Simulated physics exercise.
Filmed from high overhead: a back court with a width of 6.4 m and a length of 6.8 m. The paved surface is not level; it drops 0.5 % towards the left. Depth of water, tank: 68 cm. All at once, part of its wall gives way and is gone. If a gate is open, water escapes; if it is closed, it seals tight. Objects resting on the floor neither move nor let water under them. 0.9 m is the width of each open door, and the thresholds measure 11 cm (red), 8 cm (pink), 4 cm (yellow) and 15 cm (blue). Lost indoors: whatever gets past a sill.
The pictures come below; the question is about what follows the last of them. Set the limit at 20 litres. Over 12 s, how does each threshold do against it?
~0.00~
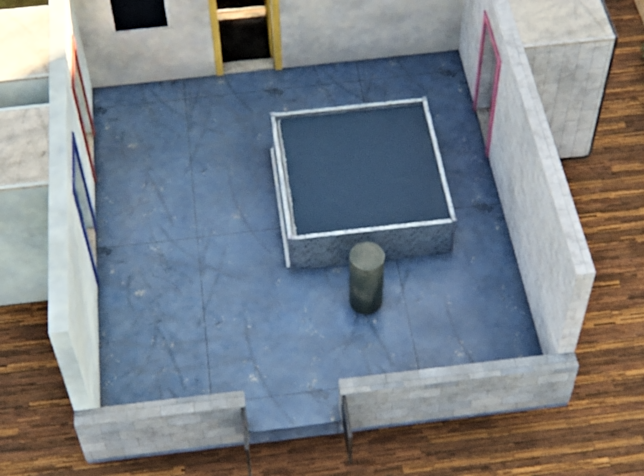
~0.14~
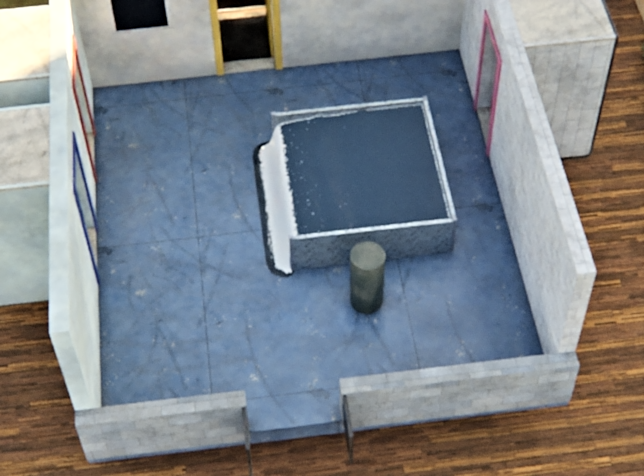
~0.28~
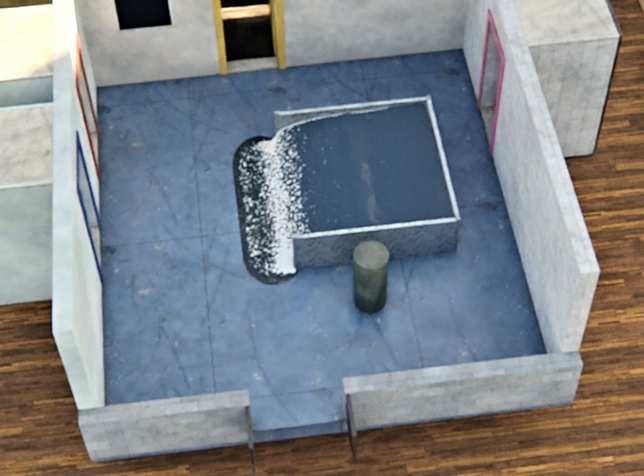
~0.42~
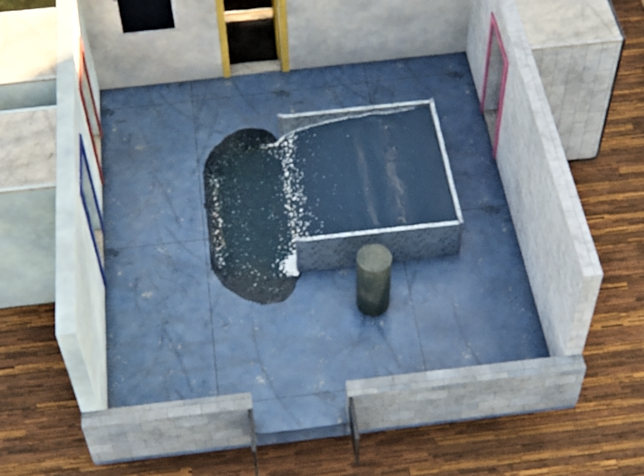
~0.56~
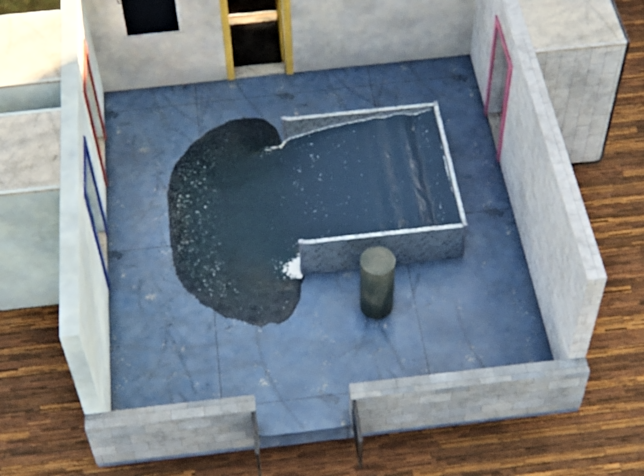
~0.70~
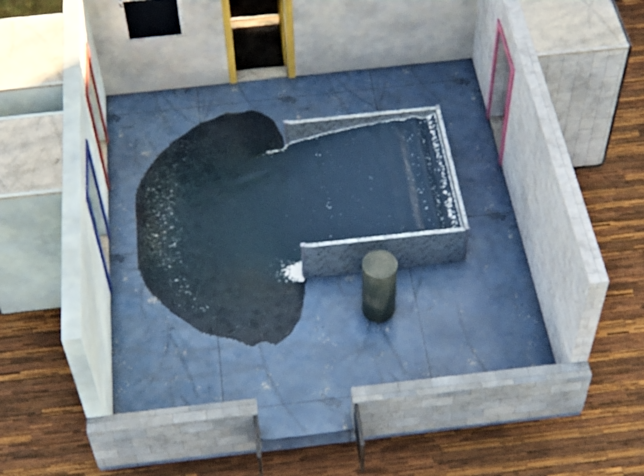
Outcome: Red door: Outstrips the figure; pink door: Outstrips the figure; yellow door: Outstrips the figure; blue door: Outstrips the figure.
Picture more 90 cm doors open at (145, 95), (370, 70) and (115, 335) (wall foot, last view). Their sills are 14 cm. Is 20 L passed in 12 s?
Result in order - more than that, not enough, more than that.
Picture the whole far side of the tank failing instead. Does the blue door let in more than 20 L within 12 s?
Well, at blue it would be too little.
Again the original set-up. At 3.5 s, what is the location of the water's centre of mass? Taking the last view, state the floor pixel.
Centre: Approx. (219, 232) px.
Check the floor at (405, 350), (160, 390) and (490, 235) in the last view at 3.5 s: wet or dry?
Untouched, submerged, untouched.
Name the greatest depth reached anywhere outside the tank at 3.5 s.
Max depth: About 35 centimetres.
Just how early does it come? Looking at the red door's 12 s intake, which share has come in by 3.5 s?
Around 70 percent.
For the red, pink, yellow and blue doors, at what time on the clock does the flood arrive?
Red = 1.0 s, pink = 5.0 s, yellow = 2.4 s, blue = 0.8 s.
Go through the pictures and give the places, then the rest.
The first frame shows the tank at (360, 169) is whole and still, 68 cm deep.
In the second frame, water pours out at (285, 194) and has run 1.3 m, to (289, 273); typically 10 cm deep outside, 68 cm at the tank's back.
In the third frame, water pours out at (288, 195) and has run 1.5 m, to (265, 279); typically 13 cm deep outside, 68 cm at the tank's back.
In the fourth frame, the front is at (266, 298), 1.8 m from the gap at (292, 199); 3.7 m2 of floor is under water; 68 cm left at the back of the tank.
In the fifth frame, water pours out at (295, 202) and has run 2.2 m, to (226, 312); typically 9 cm deep outside, 66 cm at the tank's back.
In the sixth frame, the front is at (150, 279), 2.6 m from the gap at (297, 206); 8.4 m2 of floor is under water; 59 cm left at the back of the tank.
After 1.4 s water covers 40 % of the floor and is deepest (41 cm) near (110, 231); red door 24 cm at the sill, 13 L in, pink door not reached, yellow door not reached, blue door 36 cm at the sill, 54 L in.
After 2.2 s water covers 45 % of the floor and is deepest (44 cm) near (107, 101); red door 31 cm at the sill, 84 L in, pink door not reached, yellow door not reached, blue door 40 cm at the sill, 183 L in.
After 3.5 s water covers 50 % of the floor and is deepest (35 cm) near (114, 442); red door 23 cm at the sill, 193 L in, pink door not reached, yellow door 8 cm at the sill, 0 L in, blue door 27 cm at the sill, 332 L in.
After 7.0 s water covers 100 % of the floor and is deepest (16 cm) near (463, 79); red door 12 cm at the sill, 268 L in, pink door 11 cm at the sill, 20 L in, yellow door 7 cm at the sill, 18 L in, blue door 10 cm at the sill, 365 L in.
After 12.0 s water covers 100 % of the floor and is deepest (14 cm) near (471, 70); red door 7 cm at the sill, 270 L in, pink door 9 cm at the sill, 43 L in, yellow door 8 cm at the sill, 35 L in, blue door 7 cm at the sill, 365 L in.
